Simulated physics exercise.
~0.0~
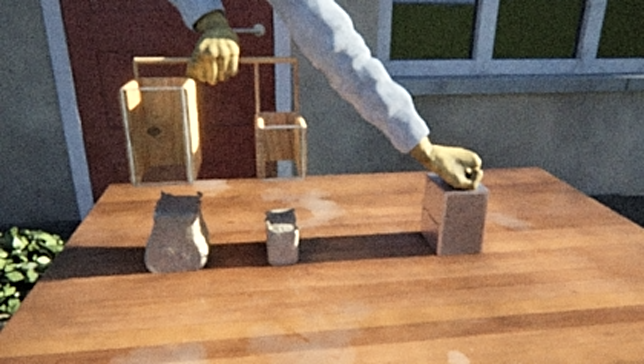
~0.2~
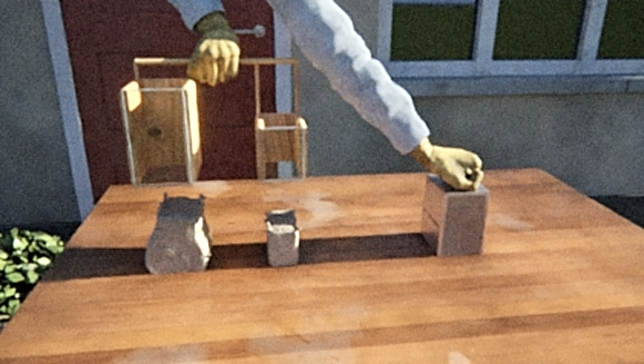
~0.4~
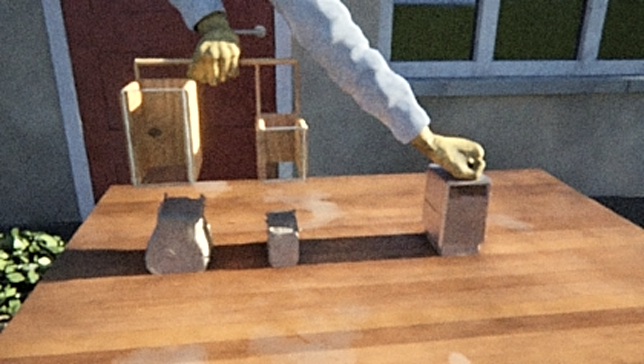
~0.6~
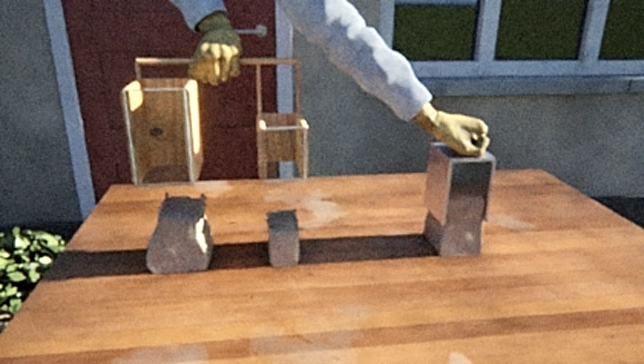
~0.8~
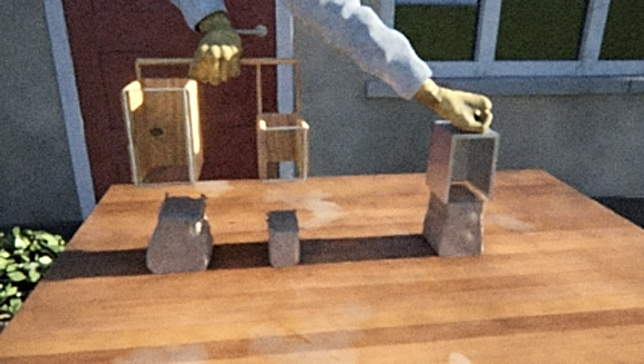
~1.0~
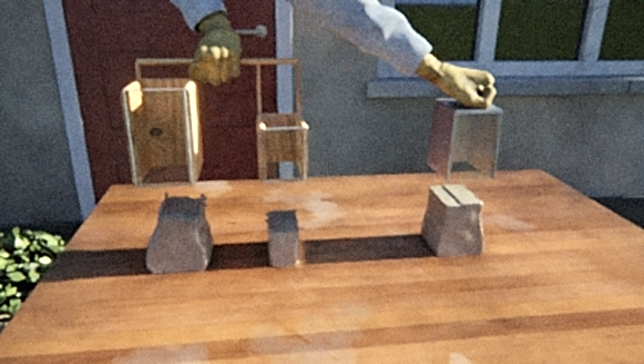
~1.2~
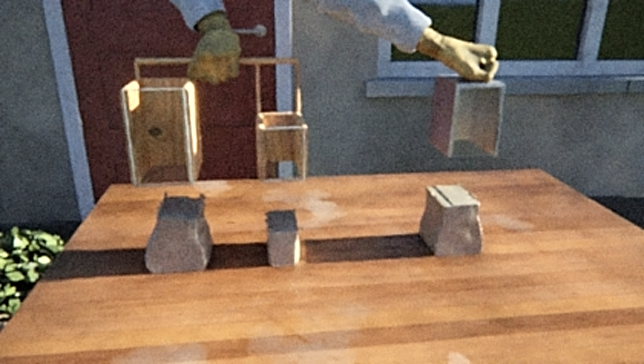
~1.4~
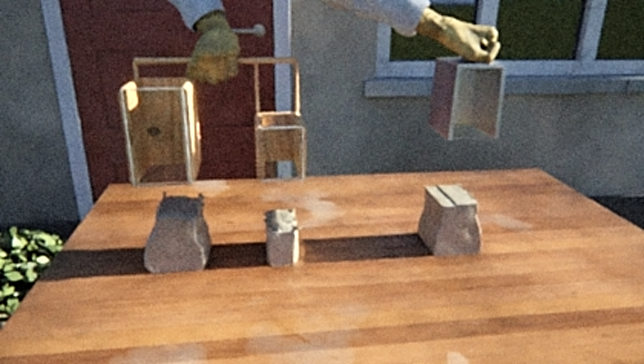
A box-shaped tin at the right of a brown wooden table is gripped at its top by a yellow-gloved hand, seen from in front of a grey wall with a dark red door and a window. Two rough grey blocks stand to the left, near a wooden holder and a second gloved hand. The hand draws the tin straight up, uncovering a grey block beneath it. The tin comes clear and rises higher, its open side showing. At the end it hangs above the block, which stays standing, slightly slumped and wider at its base.
